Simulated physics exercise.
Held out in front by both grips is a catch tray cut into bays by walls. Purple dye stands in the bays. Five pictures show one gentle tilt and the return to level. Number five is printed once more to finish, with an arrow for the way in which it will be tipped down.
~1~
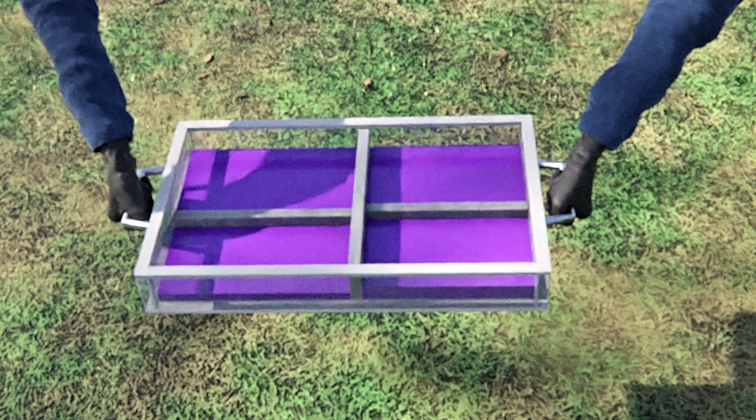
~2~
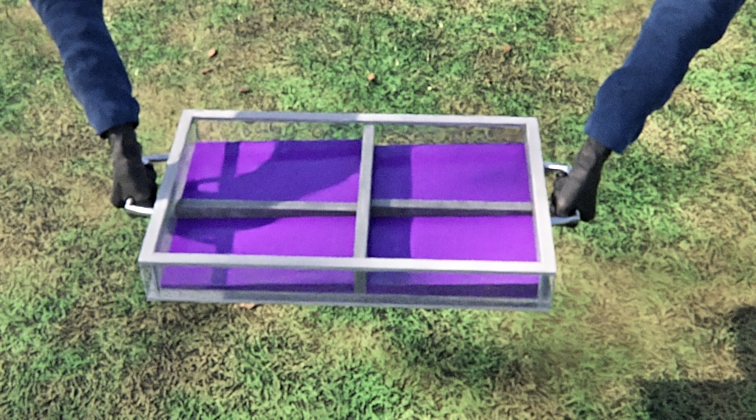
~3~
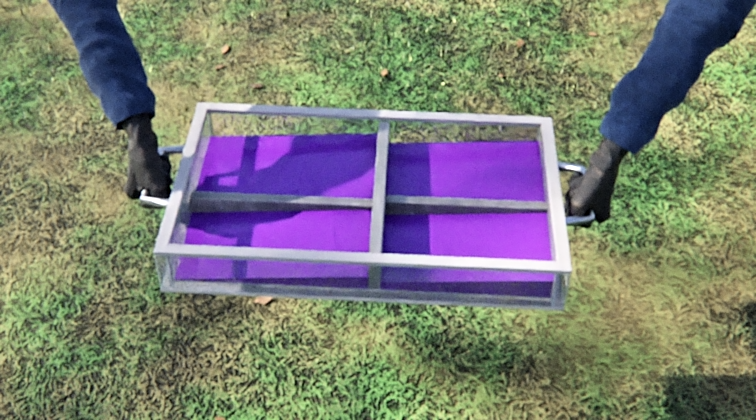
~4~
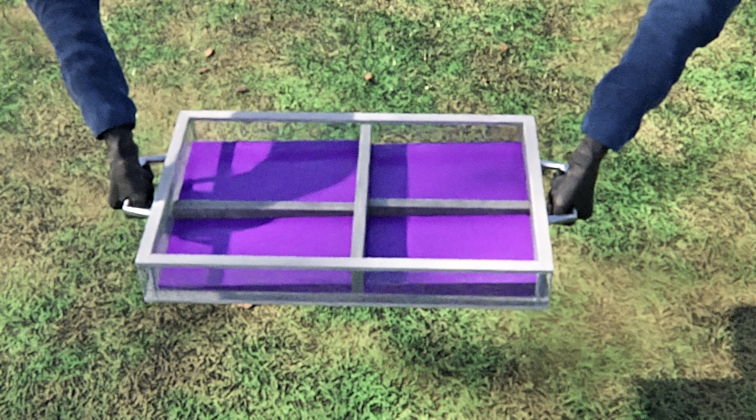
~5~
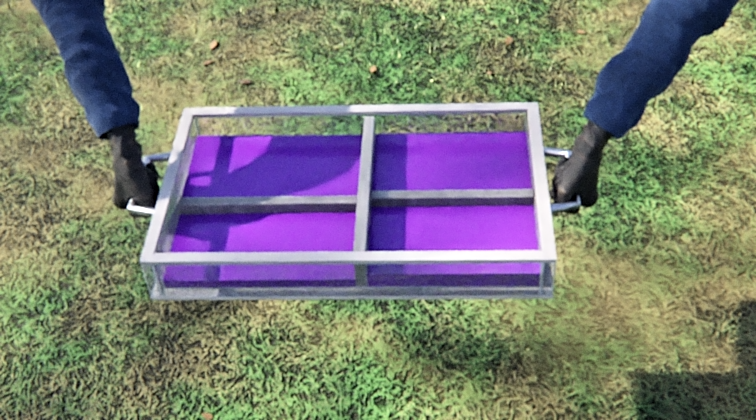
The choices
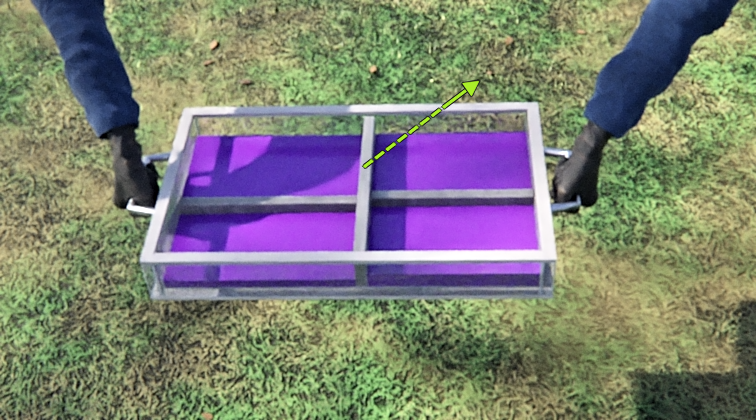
To begin with, two gloved hands hold a clear-sided, metal-framed tray level above grass, with purple dye in its four bays. The hands tip it slightly down to the right as it shifts a little right, then ease it back left and return it to level, the dye staying within the walls.
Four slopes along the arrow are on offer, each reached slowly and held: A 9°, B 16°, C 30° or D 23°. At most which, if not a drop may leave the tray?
It is A.
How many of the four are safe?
One of the four.
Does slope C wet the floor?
Yes, that goes wrong.
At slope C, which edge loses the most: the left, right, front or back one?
The back rim.
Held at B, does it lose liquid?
Yes, that goes wrong.
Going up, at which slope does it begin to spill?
The answer is B.
The arrow ends at (474, 84).
With A, nothing spills; the back left bay holds the most.
With B, about 6 % goes over the rim.
With C, about 72 % goes over the rim.
With D, about 46 % goes over the rim.
